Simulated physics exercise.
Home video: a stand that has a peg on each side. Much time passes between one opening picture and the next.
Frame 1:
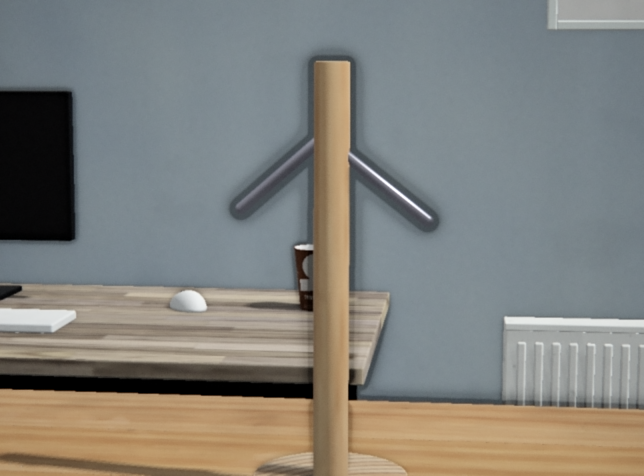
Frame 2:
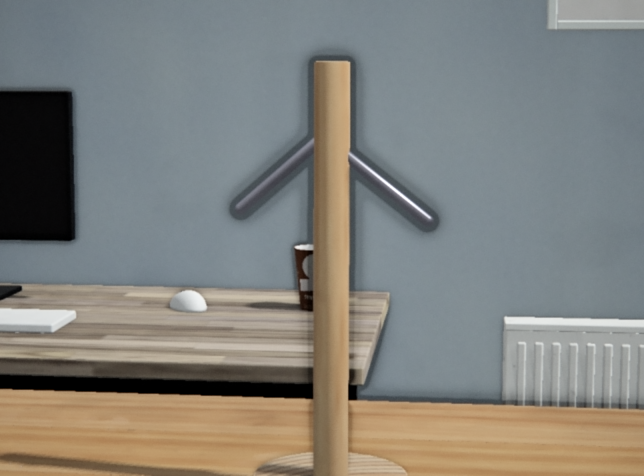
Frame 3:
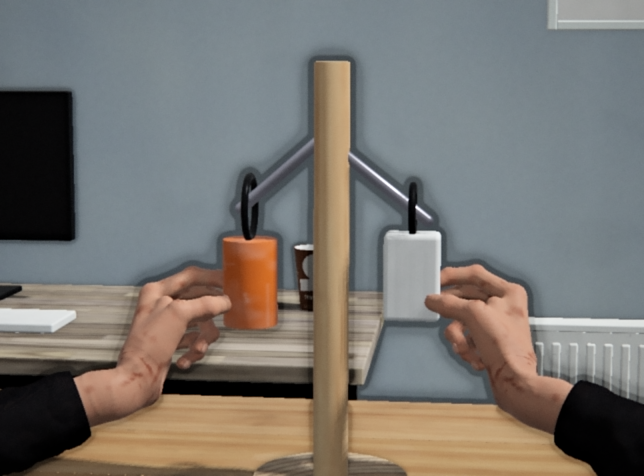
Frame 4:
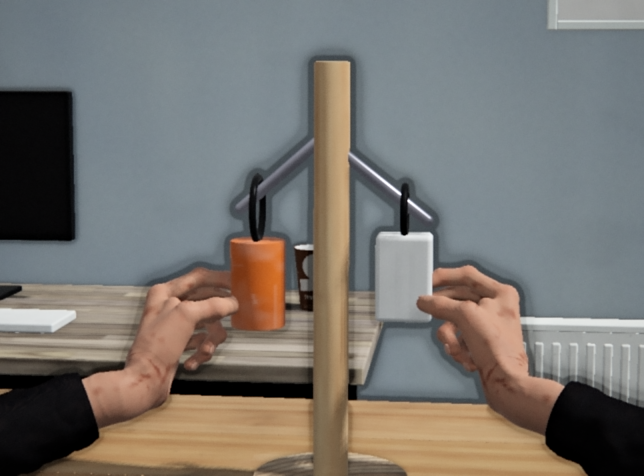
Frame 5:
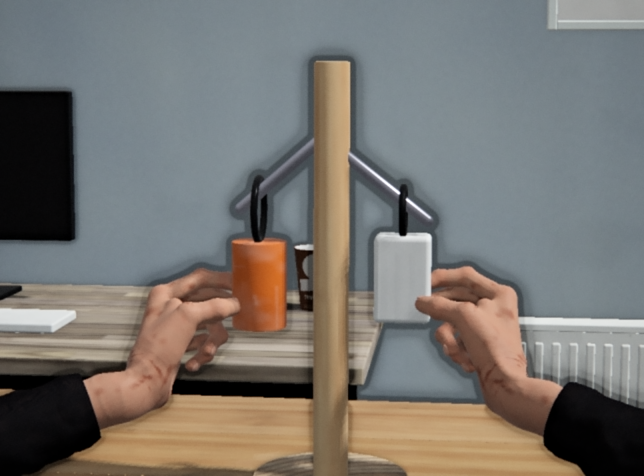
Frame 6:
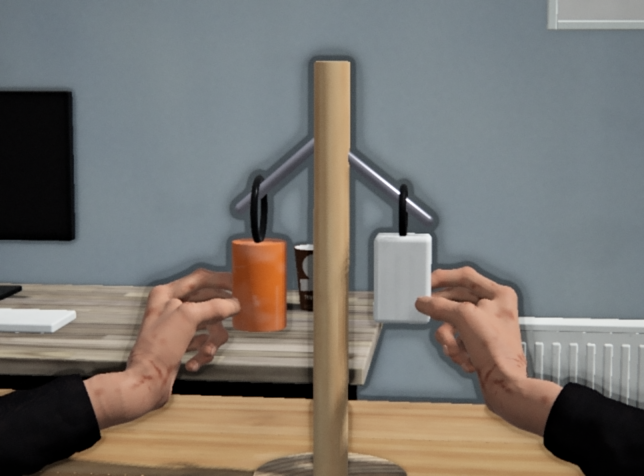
Two hands in dark sleeves come into view from the left and right, one holding an orange cylinder and the other a white rectangular pouch, each by its lower part with a black loop above. They shift slightly inward, bringing the loops around the downward-sloping metal pegs of a wooden stand, then stay nearly still, fingers on both objects. The unmoving camera faces the stand on a wooden table, with a monitor, desk, cup and white radiator against a blue-grey wall.
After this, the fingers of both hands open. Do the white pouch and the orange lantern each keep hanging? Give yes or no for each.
White pouch - no, orange lantern - no.
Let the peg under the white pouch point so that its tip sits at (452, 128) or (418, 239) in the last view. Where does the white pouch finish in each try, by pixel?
About (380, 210), then about (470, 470).
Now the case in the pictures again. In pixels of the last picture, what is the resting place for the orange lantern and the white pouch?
In the last picture they settle around (182, 457) and (453, 465) respectively.
Then, 0.20 s past the last view, white pouch in the air near (437, 351); orange lantern in the air near (231, 360).
Finally, the white pouch slips down, near (454, 464); the orange lantern slips down, near (183, 457).
